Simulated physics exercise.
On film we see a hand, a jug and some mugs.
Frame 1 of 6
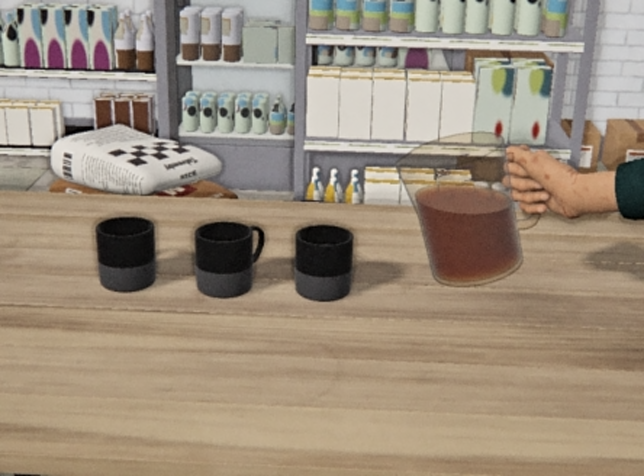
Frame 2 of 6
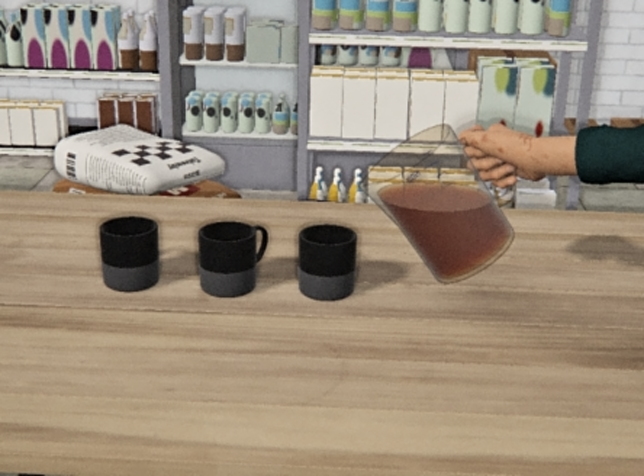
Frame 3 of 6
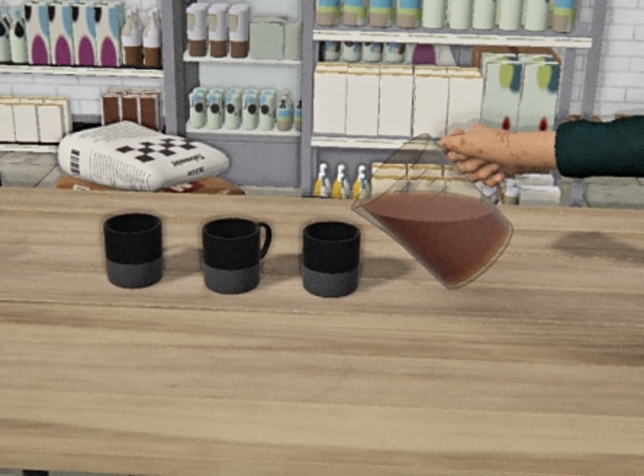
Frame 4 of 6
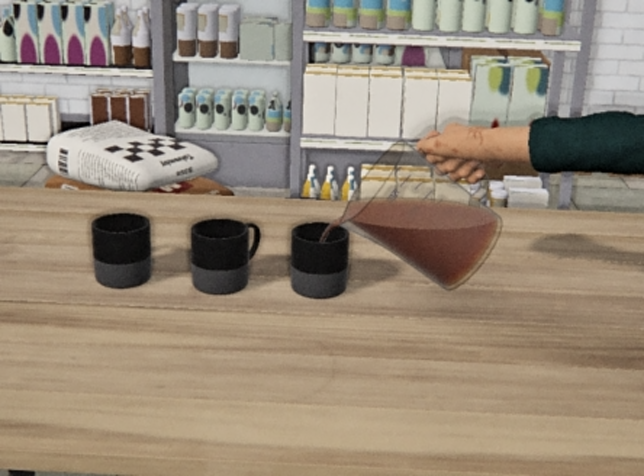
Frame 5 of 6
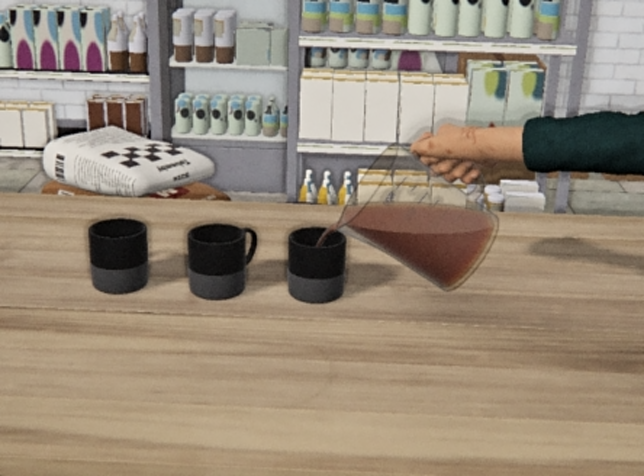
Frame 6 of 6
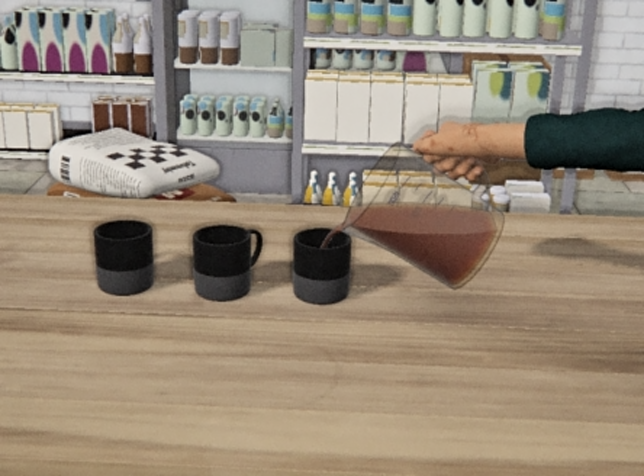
At the start, a hand on the right holds a clear jug of reddish-brown drink above a wooden counter, beside three dark mugs. The hand moves left and tilts the jug toward the nearest mug until the liquid reaches the lip, then pours a thin stream into that mug.
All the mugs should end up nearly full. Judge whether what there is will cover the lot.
Looks like it's going to last to the final one.
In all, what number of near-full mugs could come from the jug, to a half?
I'd say near 4.0 of those.
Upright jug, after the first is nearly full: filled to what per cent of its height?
My estimate is close to 45 in a hundred.
A moment on, the first is about three quarters full.
Further on, the first is done and the jug has about three quarters of its load.
When it is over, all three are full and about a quarter of the iced tea is over.
